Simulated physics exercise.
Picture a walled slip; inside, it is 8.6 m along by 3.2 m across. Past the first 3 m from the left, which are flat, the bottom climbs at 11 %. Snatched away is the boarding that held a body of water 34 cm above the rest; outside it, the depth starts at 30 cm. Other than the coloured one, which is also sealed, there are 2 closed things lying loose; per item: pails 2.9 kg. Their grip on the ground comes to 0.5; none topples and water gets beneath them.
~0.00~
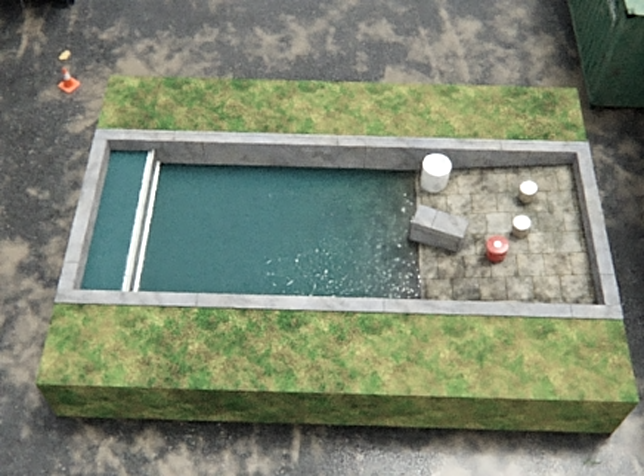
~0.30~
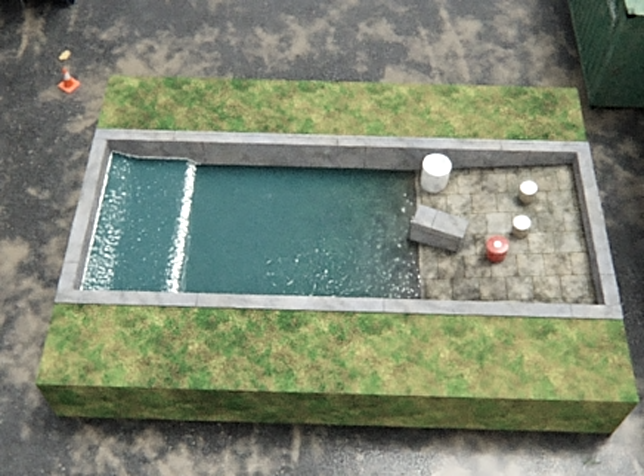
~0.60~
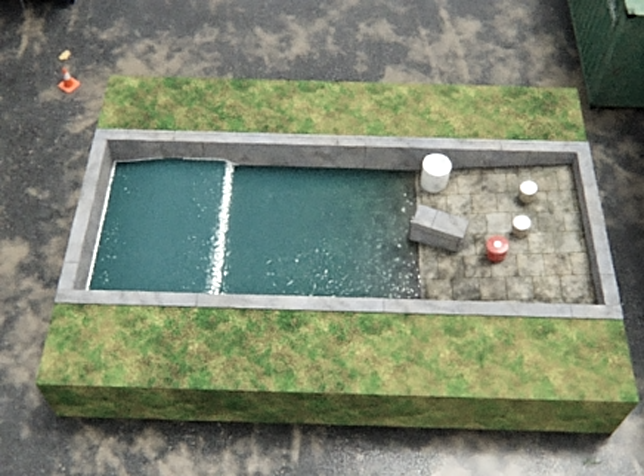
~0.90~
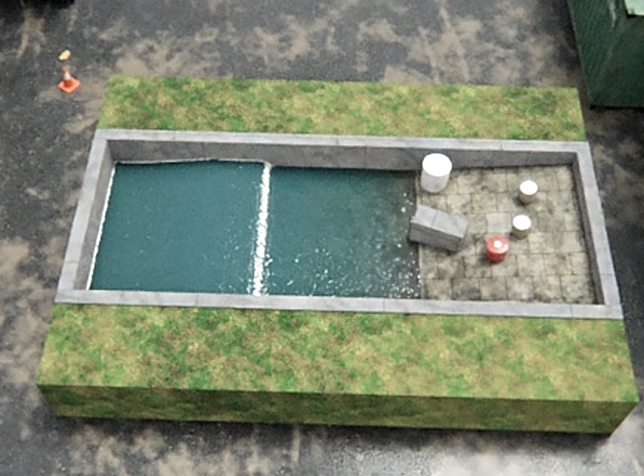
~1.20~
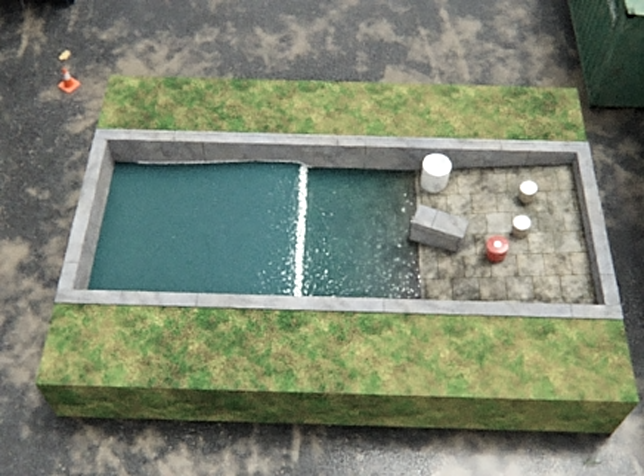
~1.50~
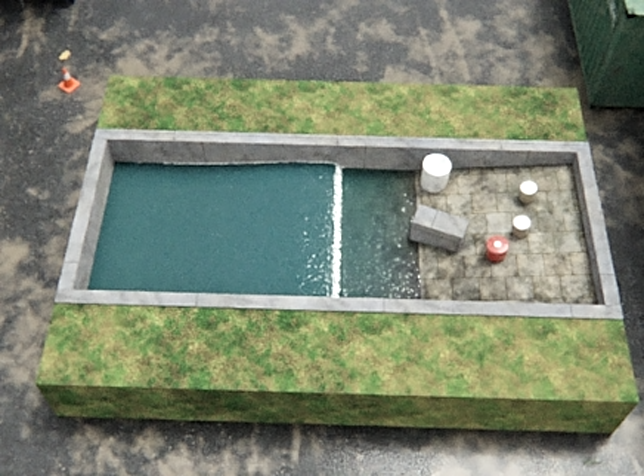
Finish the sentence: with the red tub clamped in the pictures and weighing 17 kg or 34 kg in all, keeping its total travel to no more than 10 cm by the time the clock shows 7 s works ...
With either weight.
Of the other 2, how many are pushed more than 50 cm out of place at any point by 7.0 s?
The count comes to 1.
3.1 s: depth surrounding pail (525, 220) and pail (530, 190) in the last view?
I'd estimate 0 cm for the first and 0 cm for the second.
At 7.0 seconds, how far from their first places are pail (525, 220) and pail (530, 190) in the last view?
Shifts: 100 cm / 0 cm.
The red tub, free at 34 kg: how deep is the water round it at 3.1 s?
4 cm, roughly.
After 2.1 s the red tub would be 0 cm from its start with 17 kg and 0 cm from its start with 34 kg; 0 cm of water round it then.
After 3.1 s the red tub would be 0 cm from its start with 17 kg and 0 cm from its start with 34 kg; 4 cm of water round it then.
After 4.9 s the red tub would be 0 cm from its start with 17 kg and 0 cm from its start with 34 kg; 3 cm of water round it then.
After 7.0 s the red tub would be 0 cm from its start with 17 kg and 0 cm from its start with 34 kg; 1 cm of water round it then.
